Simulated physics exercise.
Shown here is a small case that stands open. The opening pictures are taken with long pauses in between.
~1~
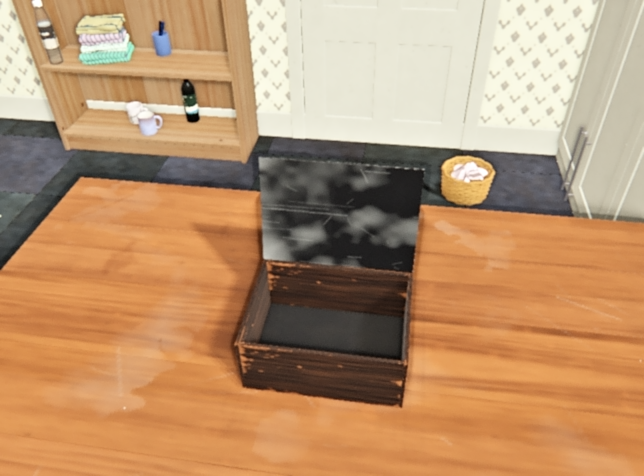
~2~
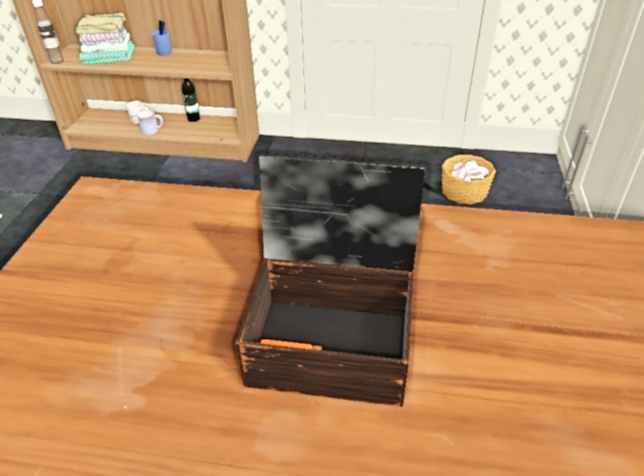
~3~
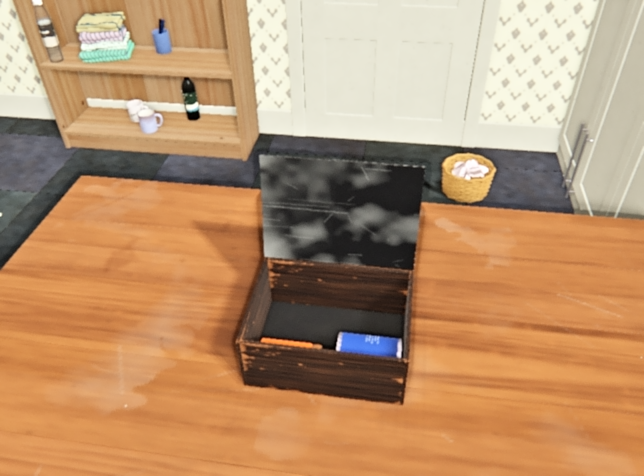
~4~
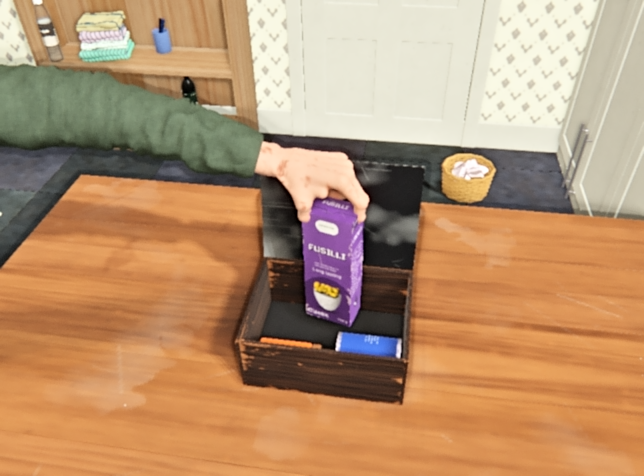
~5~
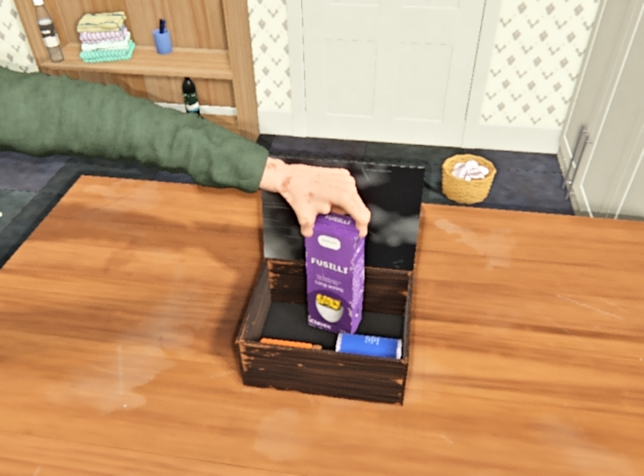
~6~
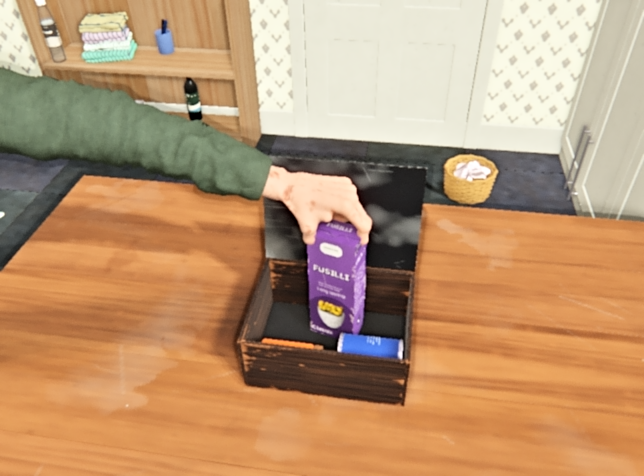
An orange item and then a blue can appeared inside an open dark wooden case, and then a hand in a green sleeve lowered a purple carton of fusilli slightly into it, still gripping the top.
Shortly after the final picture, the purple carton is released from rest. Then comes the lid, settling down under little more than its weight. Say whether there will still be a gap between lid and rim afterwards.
There will still be a gap.
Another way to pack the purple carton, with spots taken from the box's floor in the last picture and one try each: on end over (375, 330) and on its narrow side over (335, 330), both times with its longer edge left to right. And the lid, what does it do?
In the first case it stays ajar; in the second case it shuts flat.
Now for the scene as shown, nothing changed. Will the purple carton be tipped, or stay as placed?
At the finish the purple carton goes crooked.
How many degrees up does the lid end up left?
Some 18° above the rim.
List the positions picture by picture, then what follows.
In the first picture, the last thing is not in view yet.
In the second picture, the last thing is not in view yet.
In the third picture, the last thing is not in view yet.
The fourth picture shows coming down; purple carton (333, 263).
The fifth picture shows coming down; purple carton (335, 276).
The sixth picture shows in place under the hand; purple carton (337, 283).
Then, 1.50 s later than the last frame, lid 74° above the rim; purple carton tilted by 5° near (334, 286).
Then, 2.10 s later than the last frame, lid 41° above the rim; purple carton tilted by 54° near (322, 324).
Then, 3.00 s later than the last frame, lid 18° above the rim; purple carton tilted by 55° near (325, 322); blue tin moved a little.
When it is over, lid 18° above the rim; lying over in the box, purple carton; the other 2 as before. End places, in pixels of the last picture, purple carton near (324, 321).
